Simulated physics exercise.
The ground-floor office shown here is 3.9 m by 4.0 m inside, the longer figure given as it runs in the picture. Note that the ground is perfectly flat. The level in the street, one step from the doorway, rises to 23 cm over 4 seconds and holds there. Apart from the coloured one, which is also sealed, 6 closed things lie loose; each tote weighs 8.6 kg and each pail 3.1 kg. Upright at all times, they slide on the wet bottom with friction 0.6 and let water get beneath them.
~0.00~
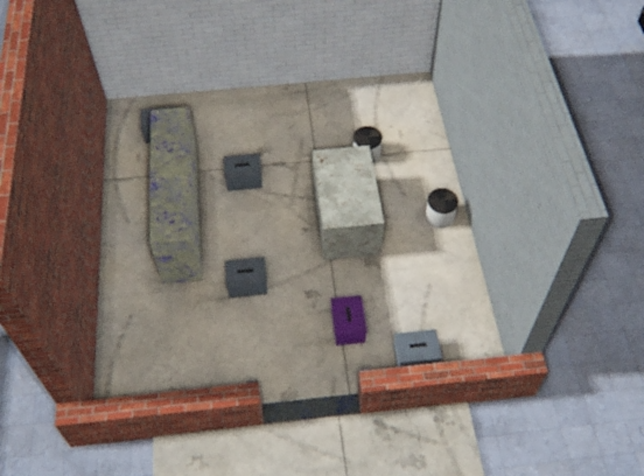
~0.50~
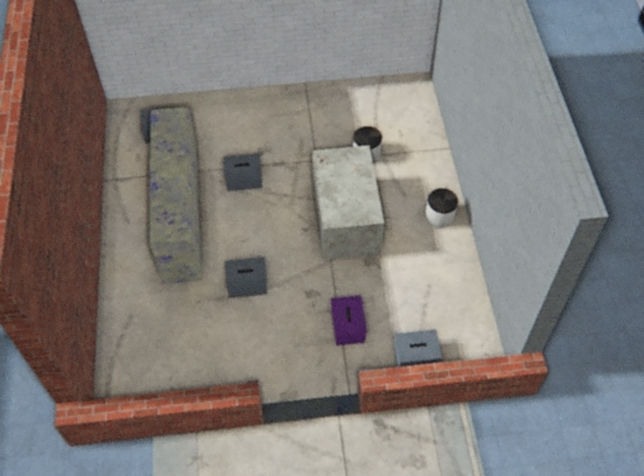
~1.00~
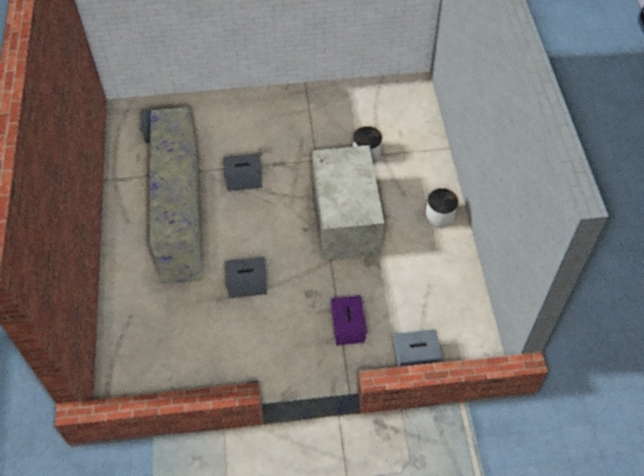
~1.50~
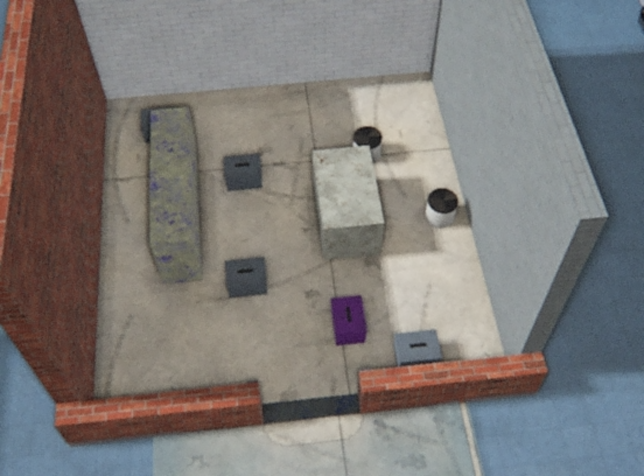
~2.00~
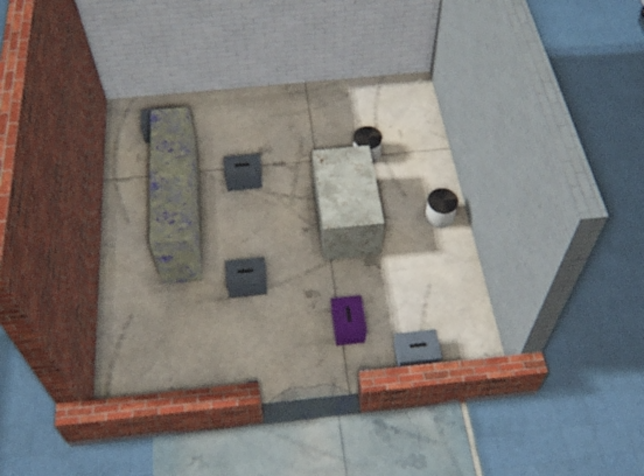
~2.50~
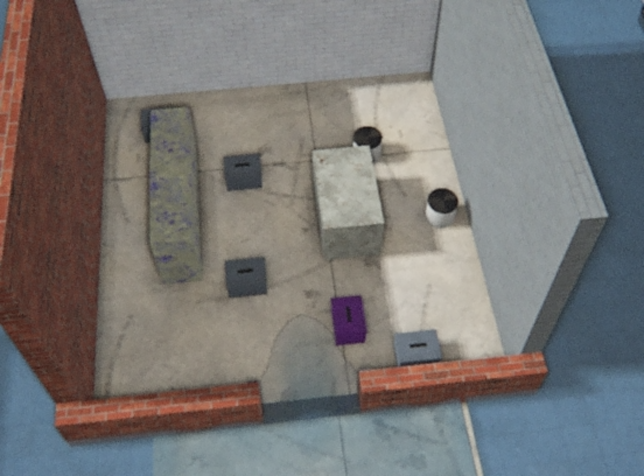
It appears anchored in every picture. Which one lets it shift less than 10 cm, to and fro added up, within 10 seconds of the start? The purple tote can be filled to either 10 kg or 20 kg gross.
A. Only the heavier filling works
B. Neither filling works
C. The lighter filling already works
Answer: A.
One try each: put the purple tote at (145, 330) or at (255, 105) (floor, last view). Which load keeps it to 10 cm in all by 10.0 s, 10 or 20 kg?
The first time the lesser option suffices; the second time the greater option is needed.
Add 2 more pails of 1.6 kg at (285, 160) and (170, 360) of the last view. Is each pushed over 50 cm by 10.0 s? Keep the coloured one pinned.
Respectively, exceeded and not exceeded.
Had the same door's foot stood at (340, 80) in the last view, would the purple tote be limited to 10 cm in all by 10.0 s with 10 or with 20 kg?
Result: Heavier option only.
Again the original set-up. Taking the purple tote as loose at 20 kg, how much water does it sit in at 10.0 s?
Something like 8 centimetres.
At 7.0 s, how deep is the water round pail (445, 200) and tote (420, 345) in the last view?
I'd estimate 3 cm for the first and 5 cm for the second.
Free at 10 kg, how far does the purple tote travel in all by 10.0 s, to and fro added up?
Close to 140 centimetres all told.
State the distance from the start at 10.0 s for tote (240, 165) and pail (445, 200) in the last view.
In that order: 150 cm, 60 cm.
After 3.5 s the purple tote would be 1 cm from its start with 10 kg and 0 cm from its start with 20 kg; 4 cm of water round it then.
After 4.5 s the purple tote would be 26 cm from its start with 10 kg and 0 cm from its start with 20 kg; 6 cm of water round it then.
After 7.0 s the purple tote would be 107 cm from its start with 10 kg and 0 cm from its start with 20 kg; 7 cm of water round it then.
After 10.0 s the purple tote would be 117 cm from its start with 10 kg and 0 cm from its start with 20 kg; 8 cm of water round it then.
